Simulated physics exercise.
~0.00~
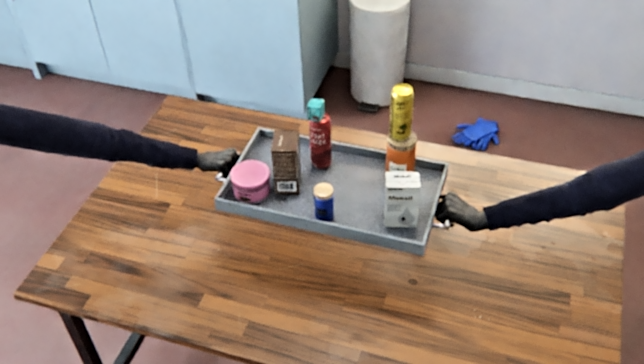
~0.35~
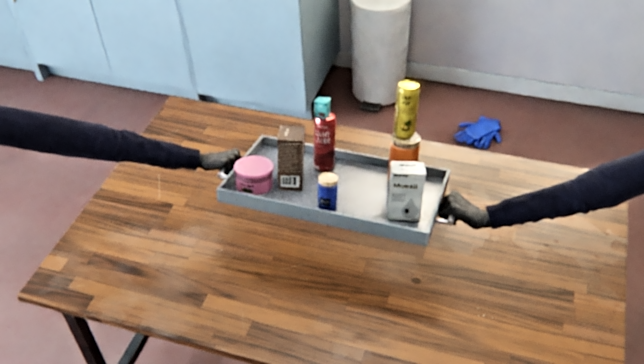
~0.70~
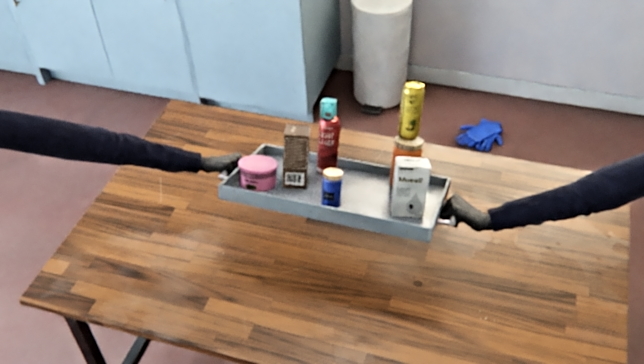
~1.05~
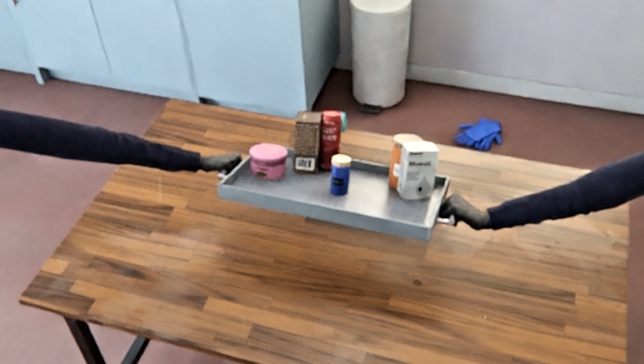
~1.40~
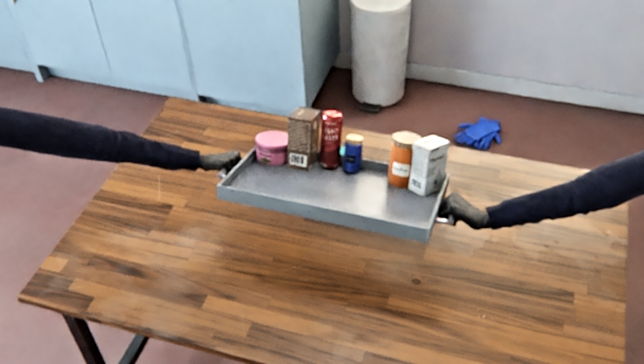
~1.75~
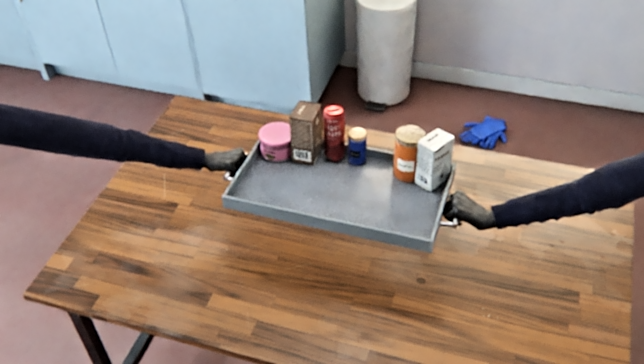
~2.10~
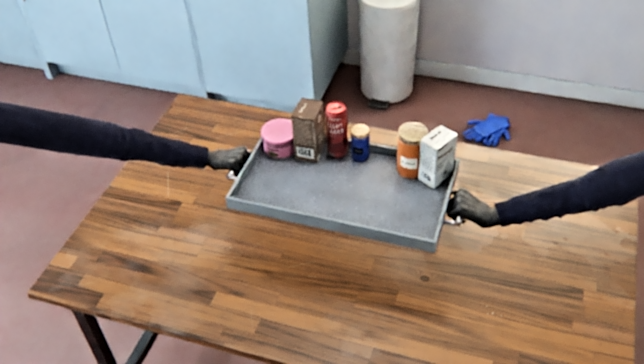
Two dark-sleeved arms with gloved hands hold a grey tray over a wooden table, seen from above in a room with pale blue cabinets and a blue glove on the reddish floor. A pink tub and brown carton sit at left, a red can topped with turquoise behind, a blue shaker in the middle, and a yellow can above an orange jar beside a white packet at right. The tray tips away, its far edge dropping. The yellow can disappears, then the turquoise carton goes too. The tub, carton, shaker and packet slide toward the far rim. The tray levels, six items standing along its far side.
